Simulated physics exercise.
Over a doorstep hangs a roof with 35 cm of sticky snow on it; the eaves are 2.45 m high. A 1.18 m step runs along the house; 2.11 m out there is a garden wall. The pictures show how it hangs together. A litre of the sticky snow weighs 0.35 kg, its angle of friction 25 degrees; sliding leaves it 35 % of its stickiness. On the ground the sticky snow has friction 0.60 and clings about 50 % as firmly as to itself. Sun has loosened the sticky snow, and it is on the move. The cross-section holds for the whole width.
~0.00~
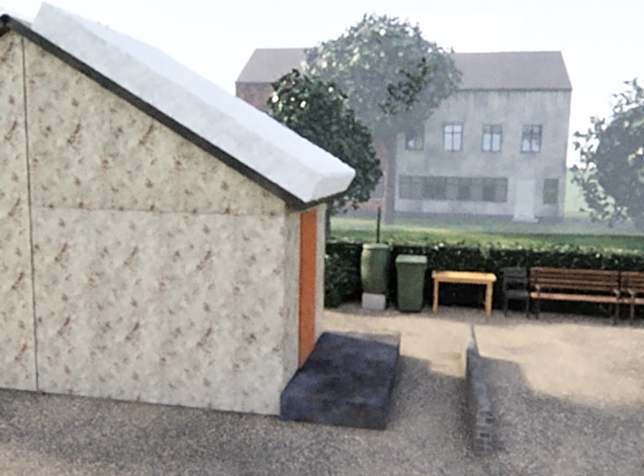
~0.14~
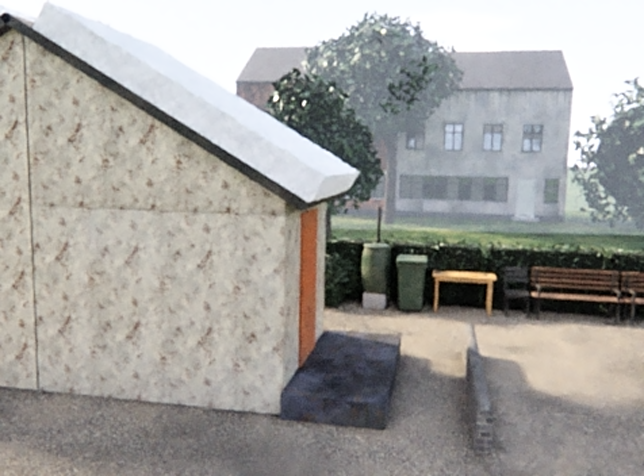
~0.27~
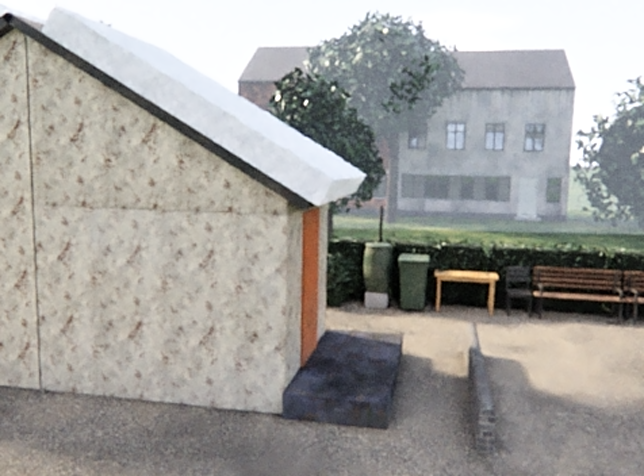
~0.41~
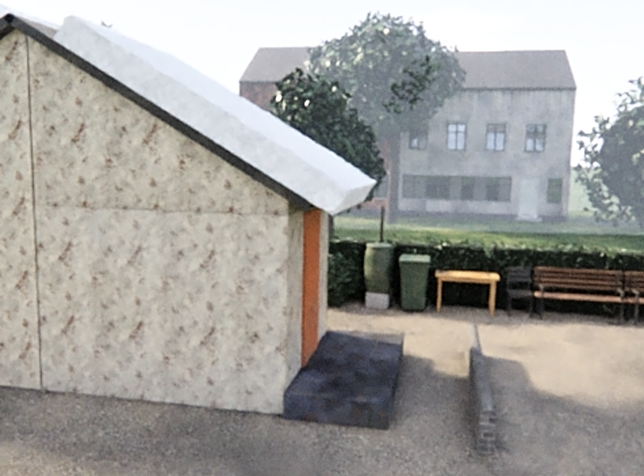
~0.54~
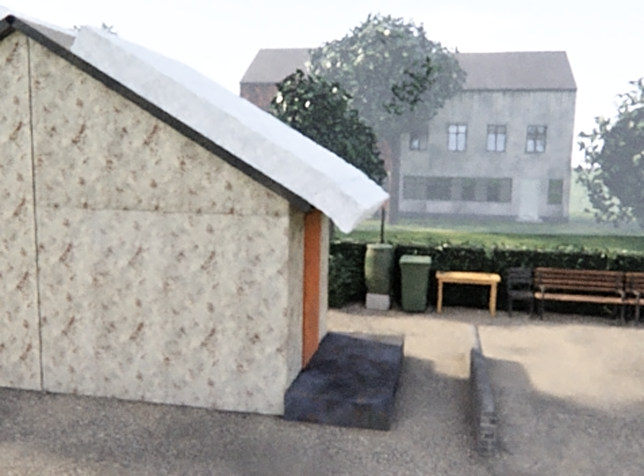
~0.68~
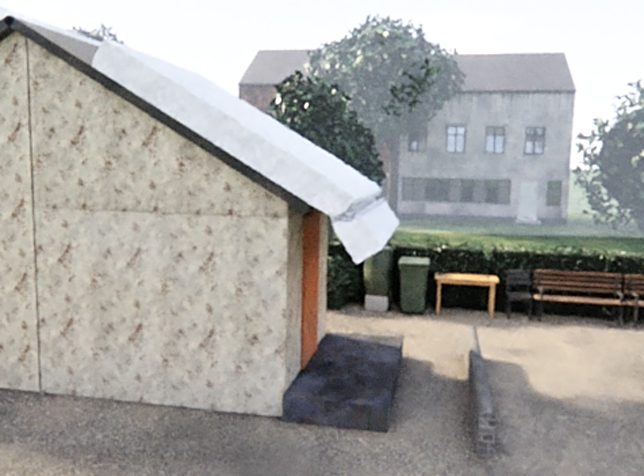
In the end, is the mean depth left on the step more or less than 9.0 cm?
The result is less than 9.0 cm.
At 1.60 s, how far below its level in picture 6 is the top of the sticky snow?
About 2.2 m.
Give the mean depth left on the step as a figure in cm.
Roughly 0 cm.
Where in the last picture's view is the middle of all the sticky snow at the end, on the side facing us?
At about (532, 427).
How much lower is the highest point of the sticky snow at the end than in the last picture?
Roughly 3.5 m.
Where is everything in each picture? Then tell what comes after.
In the first frame, front end of the sticky snow at (320, 179), 2 % of it past the eaves, in one piece.
In the second frame, front end of the sticky snow at (324, 180), its middle shifted 2.9 cm, 3 % of it past the eaves, in one piece.
In the third frame, front end of the sticky snow at (333, 184), its middle shifted 12 cm, 6 % of it past the eaves, in one piece.
In the fourth frame, front end of the sticky snow at (346, 193), its middle shifted 28 cm, 10 % of it past the eaves, in one piece.
In the fifth frame, front end of the sticky snow at (364, 213), its middle shifted 51 cm, 16 % of it past the eaves, cracking.
In the sixth frame, front end of the sticky snow at (380, 244), its middle shifted 81 cm, 24 % of it past the eaves, cracking.
By 1.10 s, 64 % of the snow is still up on the roof and 36 % is falling or down.
By 1.60 s, none of the snow is still up on the roof and all is falling or down.
By 2.10 s, none of the snow is still up on the roof and all is falling or down.
By 2.60 s, none of the snow is still up on the roof and all is falling or down.
By 3.10 s, at the end, none of the snow is still up on the roof and the snow on the step is 3 mm deep on average.
